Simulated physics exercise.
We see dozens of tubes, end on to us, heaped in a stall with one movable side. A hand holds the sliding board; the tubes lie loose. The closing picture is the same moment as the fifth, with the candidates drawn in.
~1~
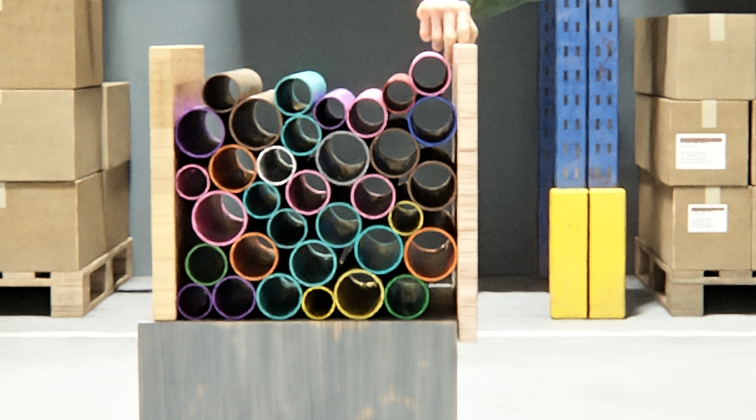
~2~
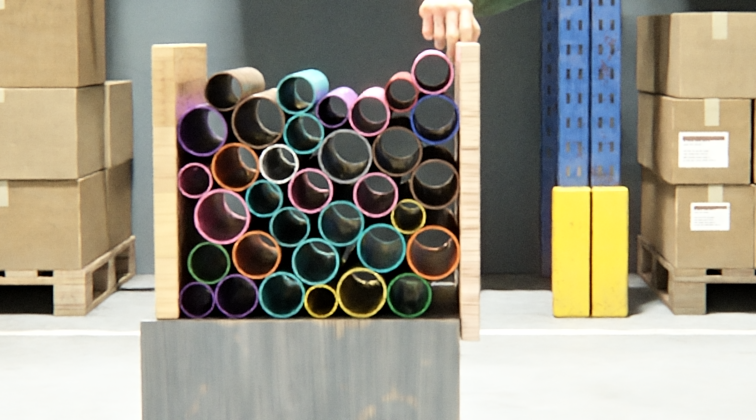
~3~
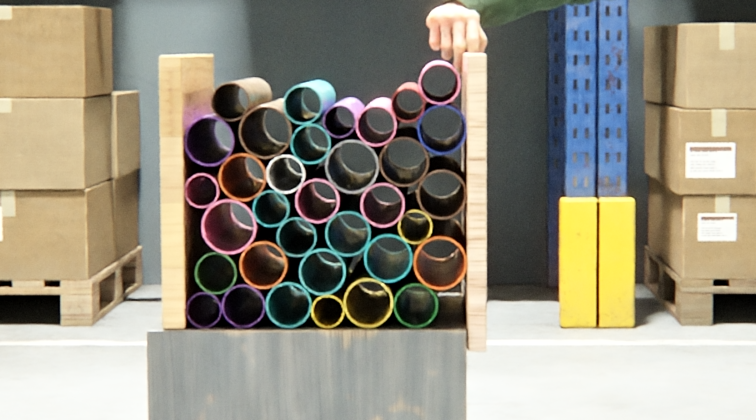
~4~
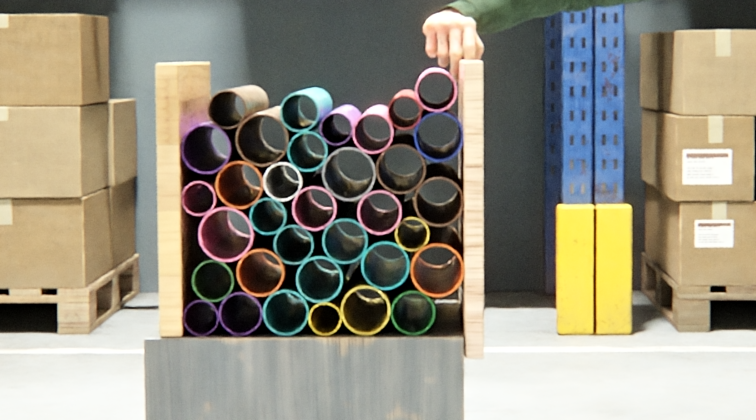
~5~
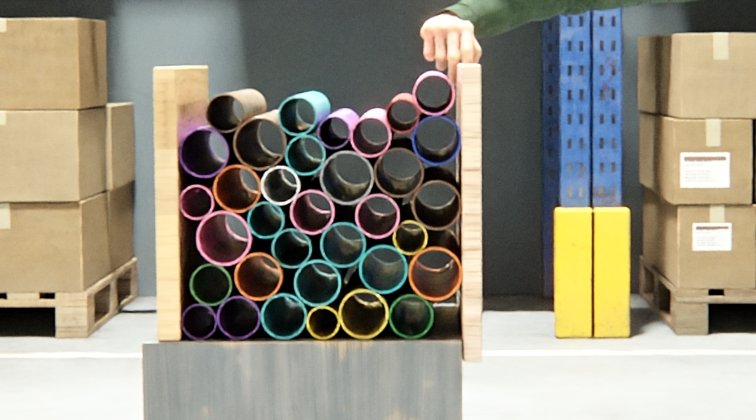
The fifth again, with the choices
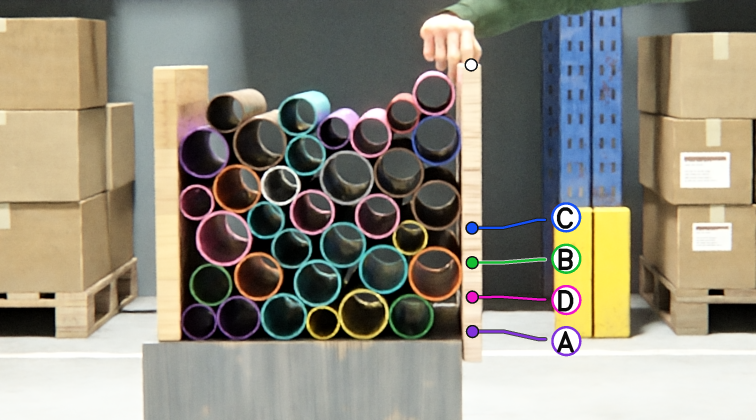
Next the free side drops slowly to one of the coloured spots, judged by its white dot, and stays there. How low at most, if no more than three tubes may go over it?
Down to C.
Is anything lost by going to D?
At D: Yes.
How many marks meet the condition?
One of them.
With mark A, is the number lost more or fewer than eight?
At A, more than eight.
On the marked copy, A at (472, 331); B at (472, 263); C at (472, 228); D at (472, 297); the white dot at (471, 65).
Taking C. A third of the way, top of the board (462, 137).
Two thirds of the way, top of the board (462, 218).
When it is over, top of the board (462, 227), three out over the board.
As for the rest, A more than three out over the board; B more than three out over the board; D more than three out over the board.
